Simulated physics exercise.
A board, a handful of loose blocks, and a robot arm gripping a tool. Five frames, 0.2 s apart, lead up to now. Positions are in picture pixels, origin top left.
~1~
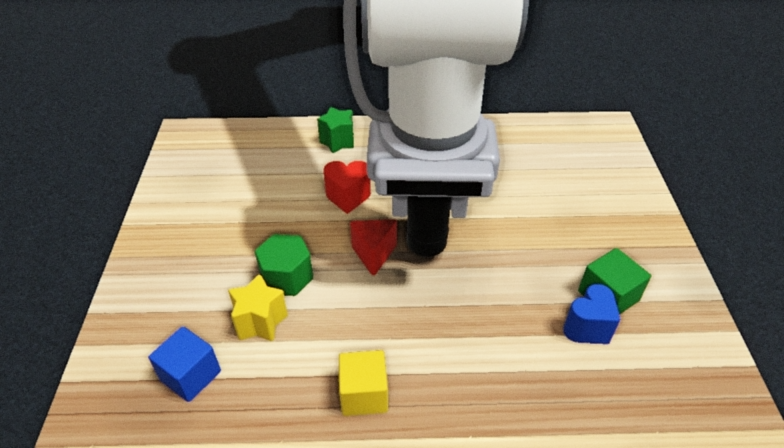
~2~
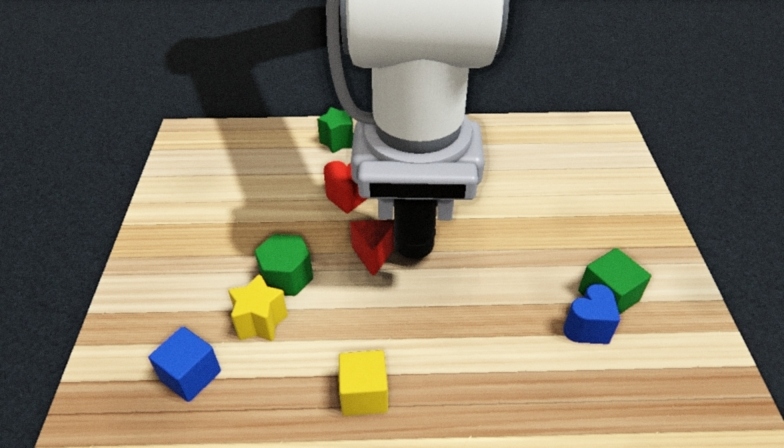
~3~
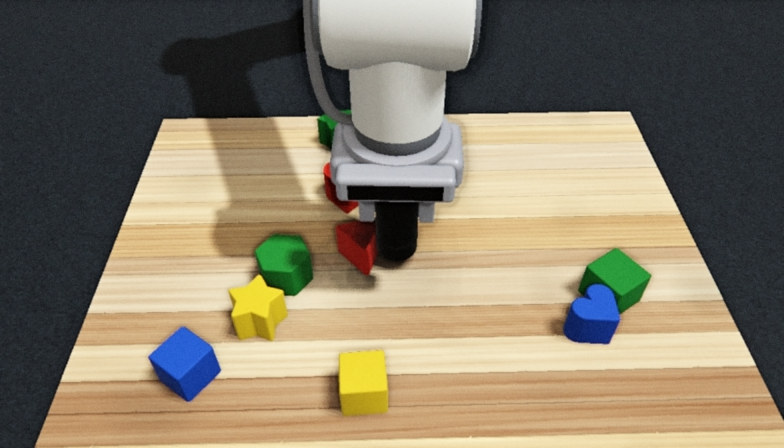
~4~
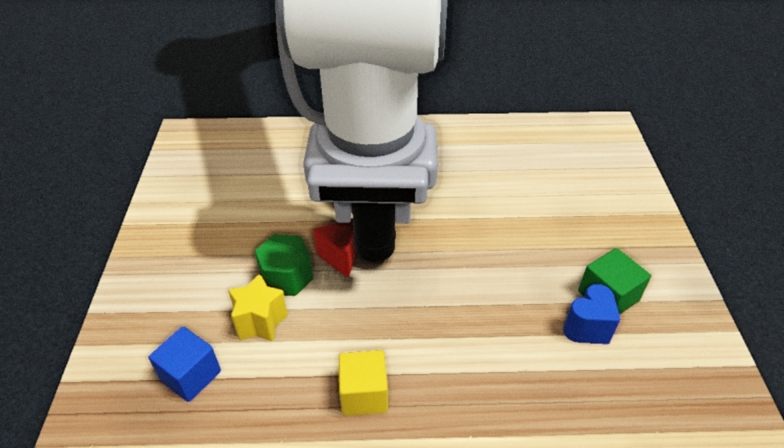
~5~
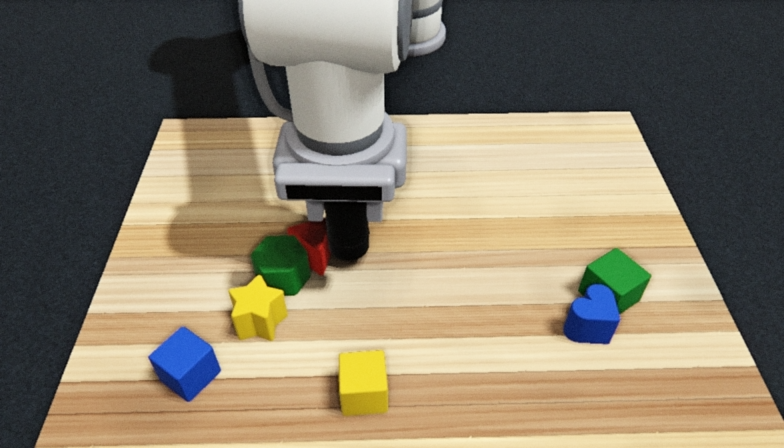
Robot arm with a black tool sliding a red three-sided block left across a wooden board, up against a green hexagonal block.
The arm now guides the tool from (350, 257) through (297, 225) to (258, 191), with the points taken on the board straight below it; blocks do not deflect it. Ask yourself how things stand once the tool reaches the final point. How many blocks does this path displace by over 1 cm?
The number is one.
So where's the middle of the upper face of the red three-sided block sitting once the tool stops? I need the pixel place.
My best guess is (266, 218).
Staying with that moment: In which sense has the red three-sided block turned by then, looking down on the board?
Looking down on the board, it turns counter-clockwise.
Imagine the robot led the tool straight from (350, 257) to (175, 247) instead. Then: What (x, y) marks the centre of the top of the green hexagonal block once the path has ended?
At pixel (235, 262).
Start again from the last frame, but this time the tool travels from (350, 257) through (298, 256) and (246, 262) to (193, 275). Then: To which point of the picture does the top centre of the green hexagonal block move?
The middle of its top is at (198, 282).
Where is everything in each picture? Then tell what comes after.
Tool's lower end at (427, 243); green hexagonal block at (282, 252); red three-sided block at (373, 230); red heart at (346, 172), in the first picture.
Tool at (414, 245); blocks still, in the second picture.
Tool at (397, 247); red three-sided block at (361, 230), in the third picture.
Tool at (375, 248); red three-sided block at (339, 232), in the fourth picture.
Tool at (349, 247); green hexagonal block at (278, 252); red three-sided block at (313, 231); red heart hidden, in the fifth picture.
On the path given first. One third of the way, tool at (312, 225); green hexagonal block at (273, 253), turned 15° anticlockwise; red three-sided block at (276, 219), turned 40° anticlockwise.
Two thirds of the way, tool at (279, 204); green hexagonal block at (273, 253), turned 15° anticlockwise; red three-sided block at (266, 218), turned 60° anticlockwise.
At the end, tool at (256, 180); green hexagonal block at (273, 253), turned 15° anticlockwise; red three-sided block at (266, 218), turned 60° anticlockwise; red heart still.
